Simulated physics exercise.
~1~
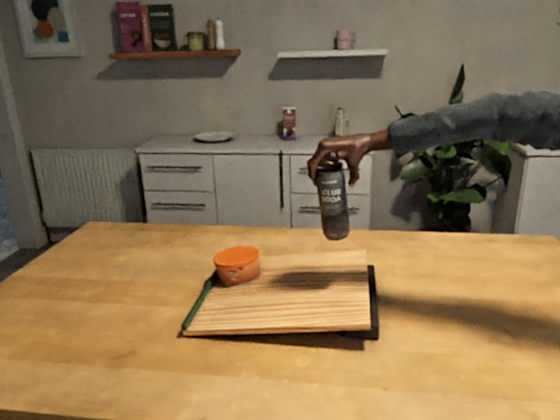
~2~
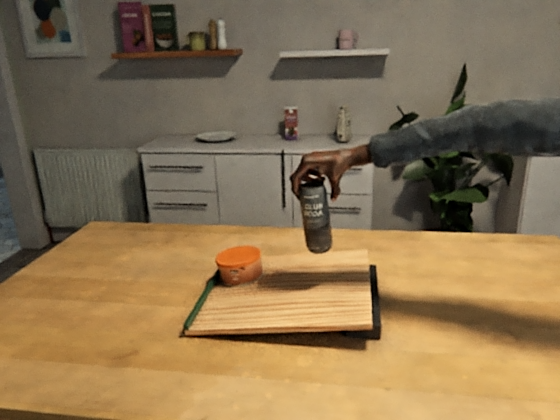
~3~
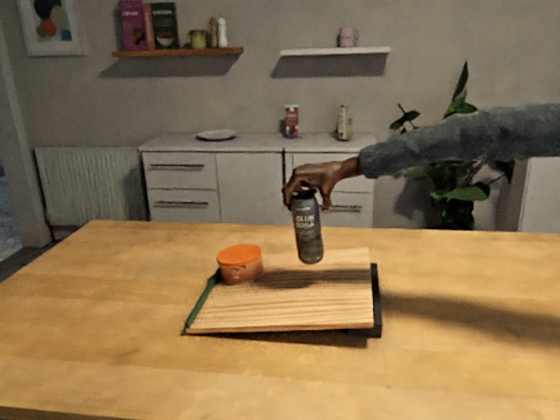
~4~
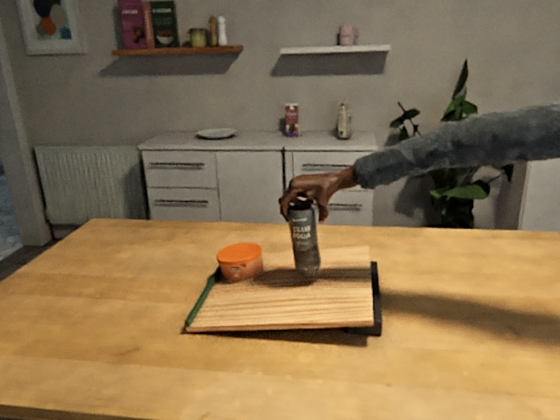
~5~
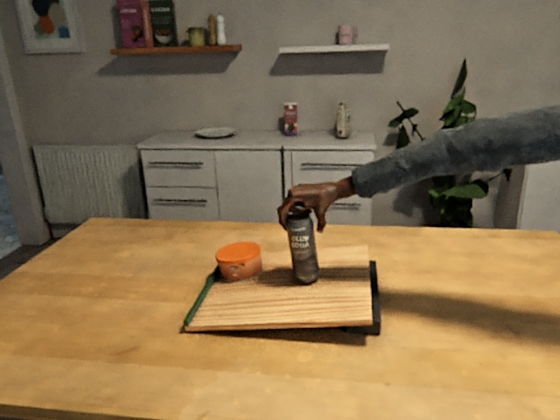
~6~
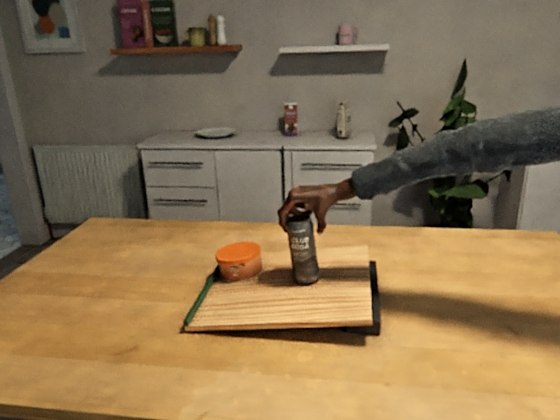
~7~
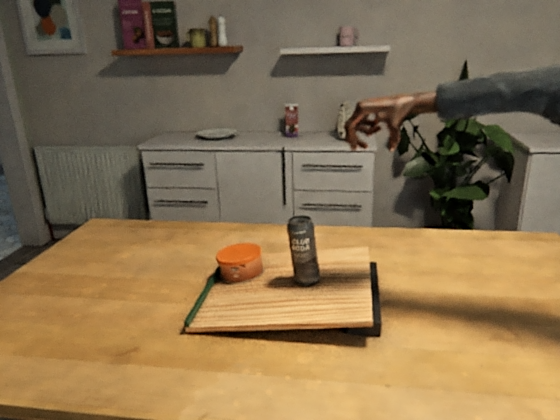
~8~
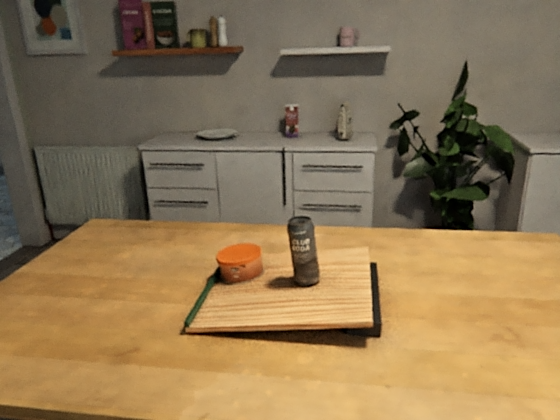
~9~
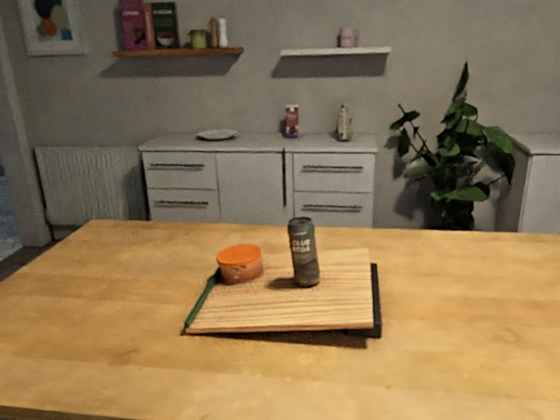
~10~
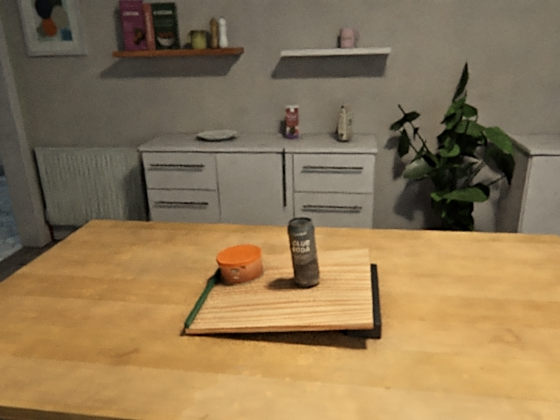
A grey can, held from above by a hand, moved left and down onto a tilted wooden board beside an orange tub. The hand let go and drew back to the right out of view, and the can stayed standing upright where it was set.
